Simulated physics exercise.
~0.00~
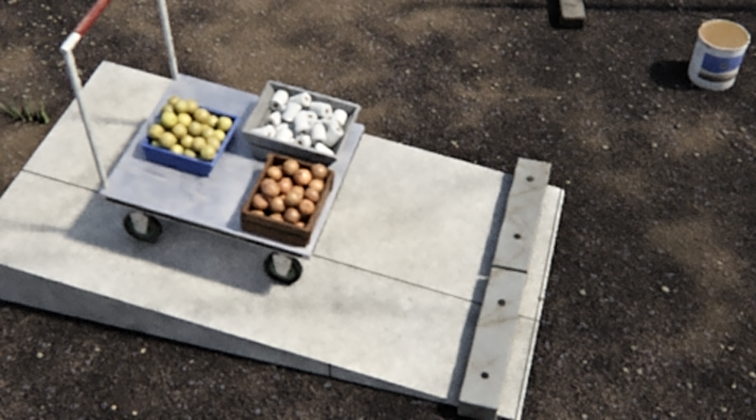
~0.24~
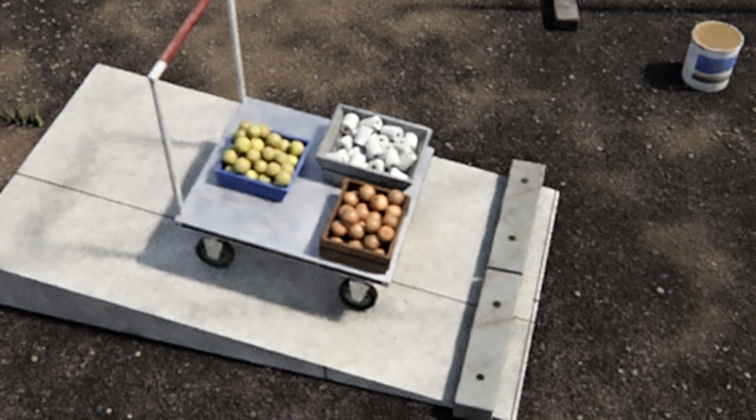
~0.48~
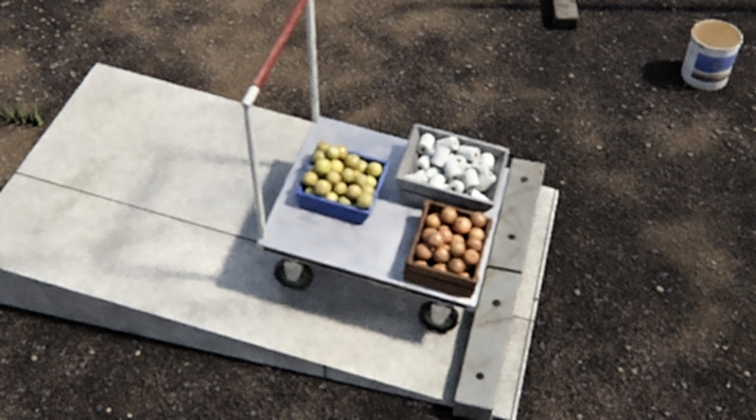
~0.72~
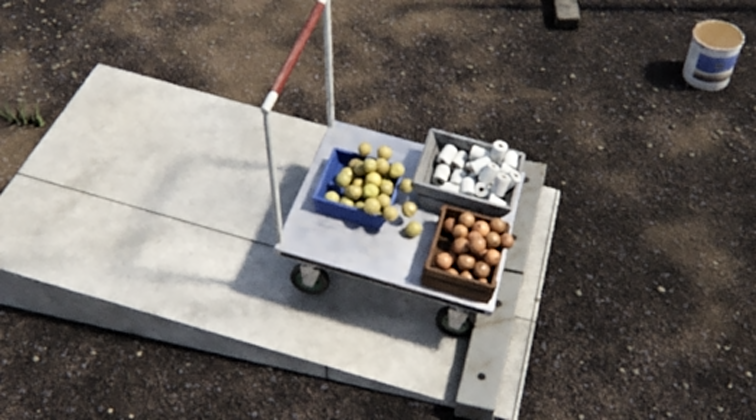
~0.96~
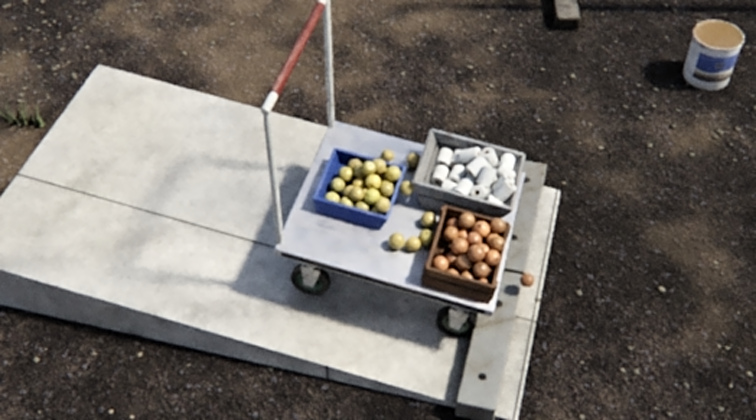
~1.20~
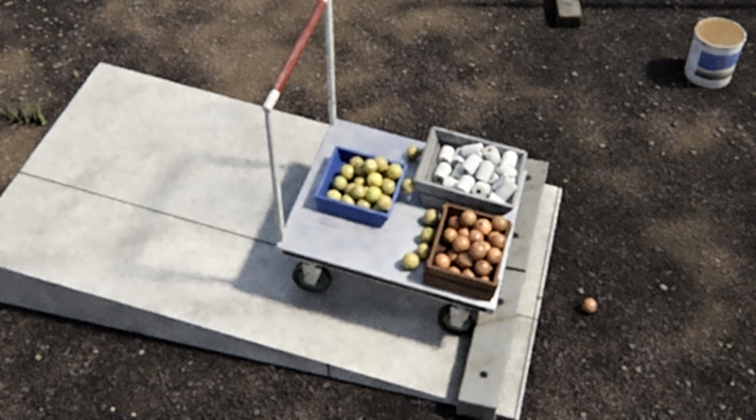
On a pale ramp laid over dark, gritty ground, a flat trolley with a red-barred handle carries a blue crate of yellow apples, a grey crate of white paper rolls and a wooden crate of onions. It rolls down to the right toward a metal strip across the ramp's end. There it stops abruptly, and the loads lurch forward, several apples tumbling out onto the deck. One onion drops off the front and rolls away across the dirt. At the end the trolley stands still, loose apples resting near the other crates, with every paper roll still in the grey crate.
